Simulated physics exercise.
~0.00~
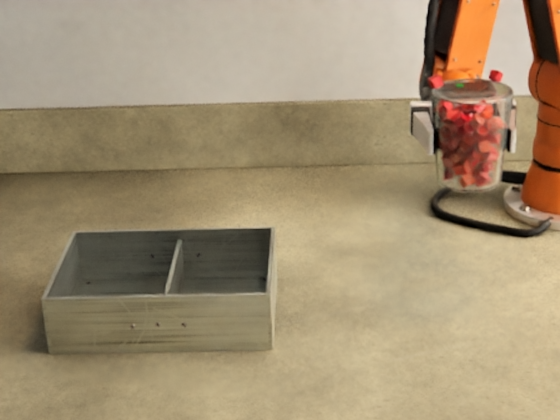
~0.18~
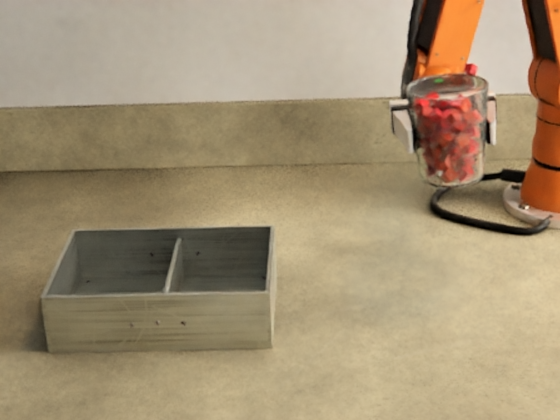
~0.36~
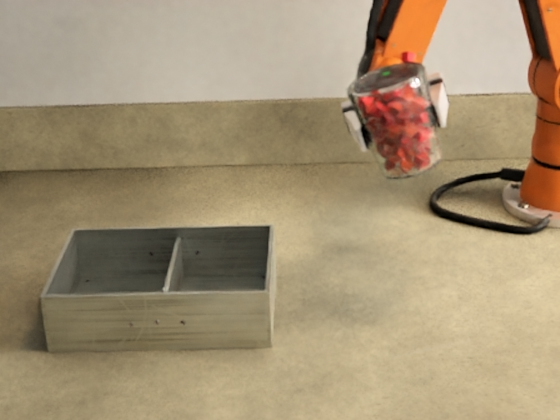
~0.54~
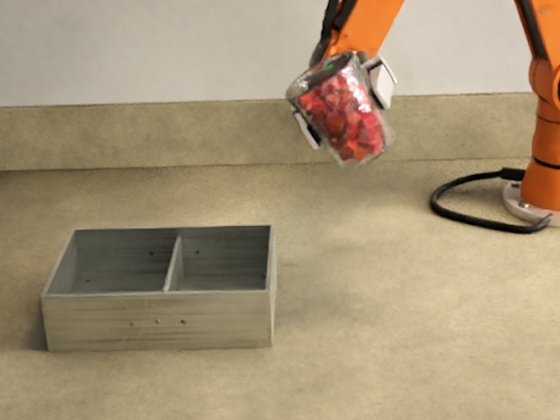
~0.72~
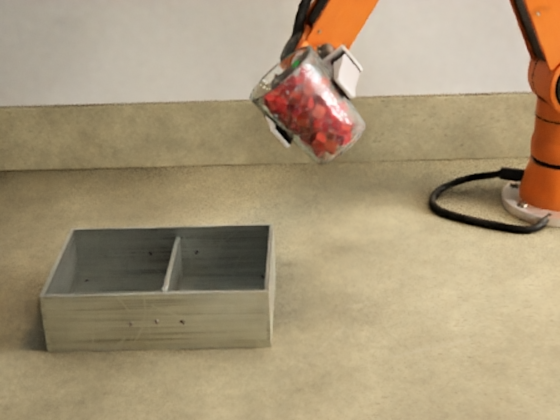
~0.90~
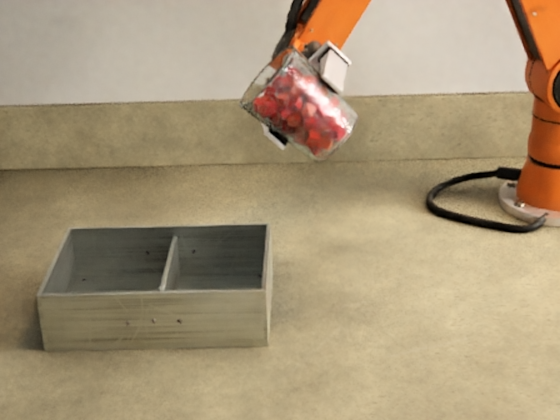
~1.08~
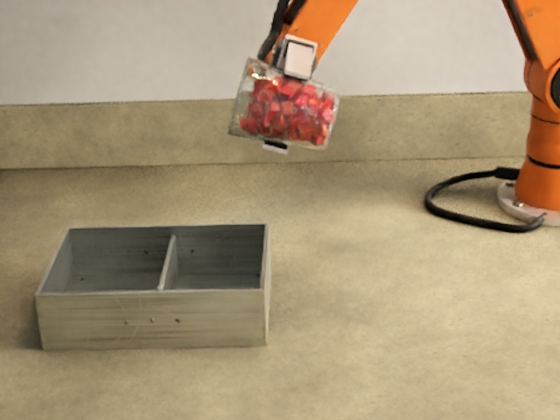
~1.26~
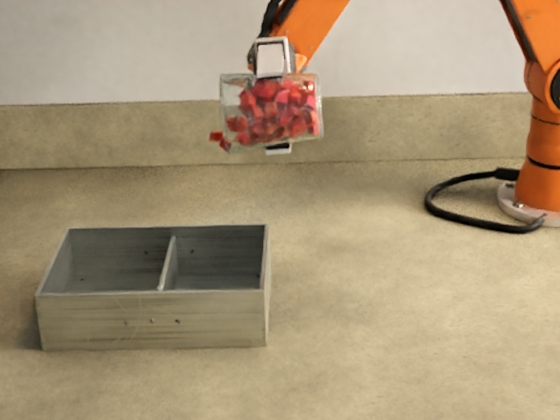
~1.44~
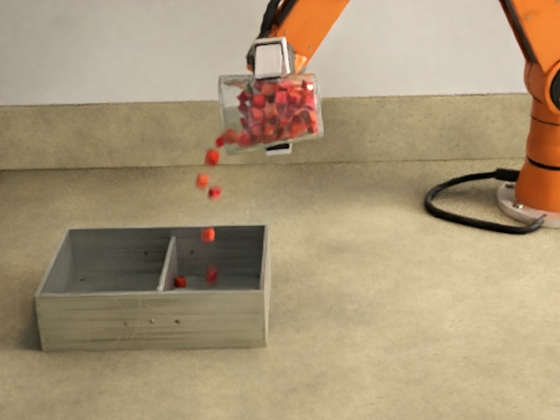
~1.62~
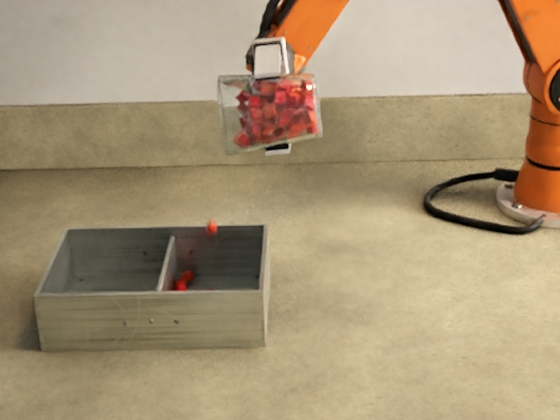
A robot arm carries a beaker left and tips some red pieces into the box's right part.
